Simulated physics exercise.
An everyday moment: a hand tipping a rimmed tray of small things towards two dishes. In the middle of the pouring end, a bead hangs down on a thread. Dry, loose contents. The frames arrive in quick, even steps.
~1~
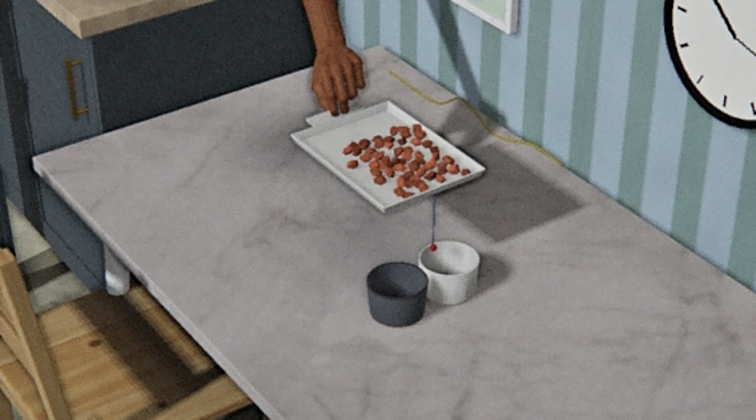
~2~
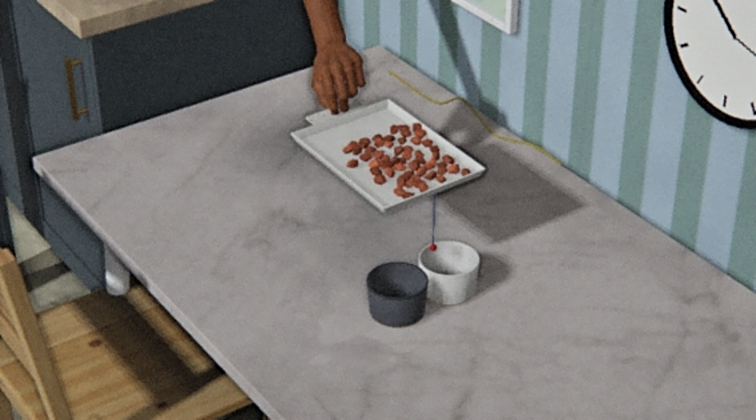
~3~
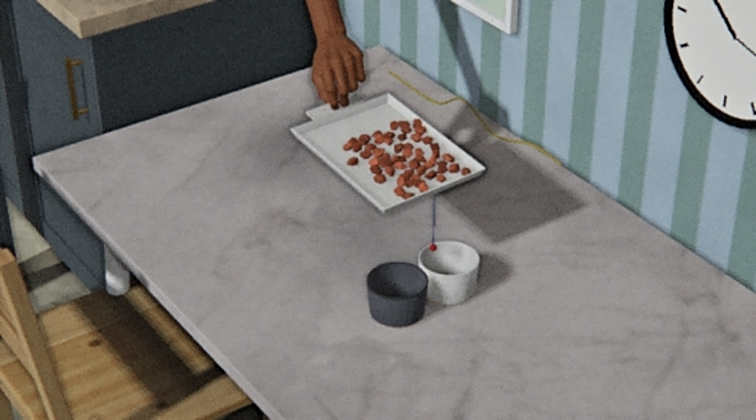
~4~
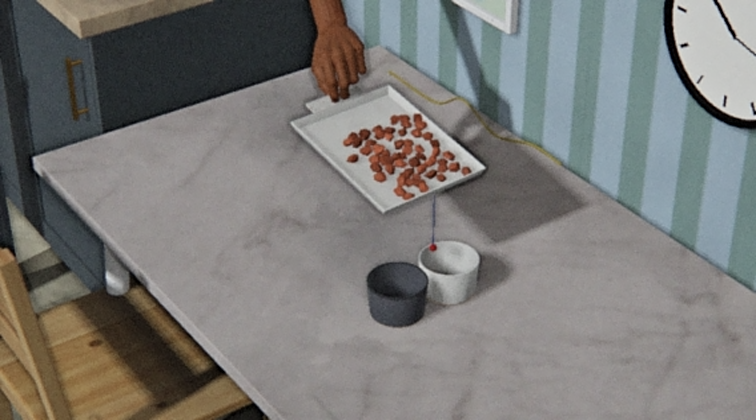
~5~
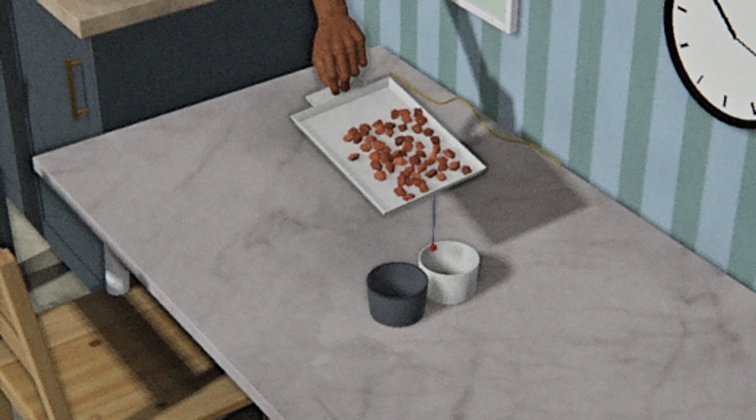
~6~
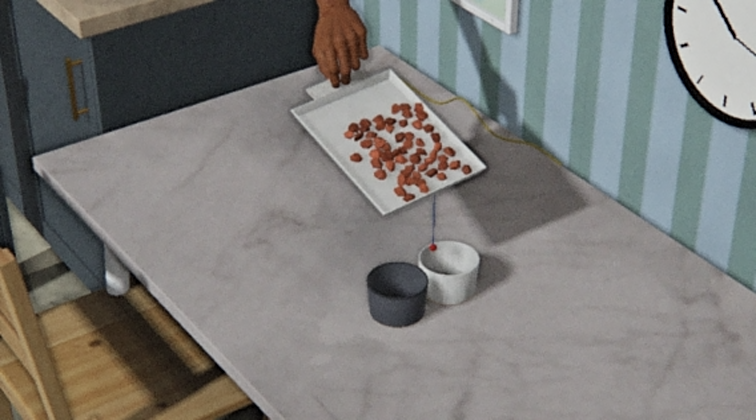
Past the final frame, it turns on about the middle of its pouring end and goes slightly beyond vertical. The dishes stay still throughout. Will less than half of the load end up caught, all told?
No, the greater share is caught.
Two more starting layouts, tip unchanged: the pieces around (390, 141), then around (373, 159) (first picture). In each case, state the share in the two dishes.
Close to 70 %, followed by close to 80 %.
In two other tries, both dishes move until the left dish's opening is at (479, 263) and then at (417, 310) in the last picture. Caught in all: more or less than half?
Result, first setup: A minority share; second setup: A minority share.
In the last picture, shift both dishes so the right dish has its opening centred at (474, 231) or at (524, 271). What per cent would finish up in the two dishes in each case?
You'd get near 0 per cent and afterwards near 0 per cent.
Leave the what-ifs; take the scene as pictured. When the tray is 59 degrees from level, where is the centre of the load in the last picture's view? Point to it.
Centre estimate: (413, 176).
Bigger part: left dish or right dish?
Note: Fuller is the one placed left.
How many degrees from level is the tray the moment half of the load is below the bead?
Roughly 80 degrees of tilt.
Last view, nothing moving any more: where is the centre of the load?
Last view, centre at rest - approx. (400, 305).
Soon after the last picture, tray tipped steeply; nearly all on the tray; a stray few in the air.
A little later, tray tipped right over; about two thirds in the left dish; a small part in the right dish; about a quarter outside both.
Later still, tray tipped past a quarter turn; about two thirds in the left dish; a small part in the right dish; about a quarter outside both.
At rest, tray tipped past a quarter turn; about two thirds in the left dish; a small part in the right dish; about a quarter outside both.
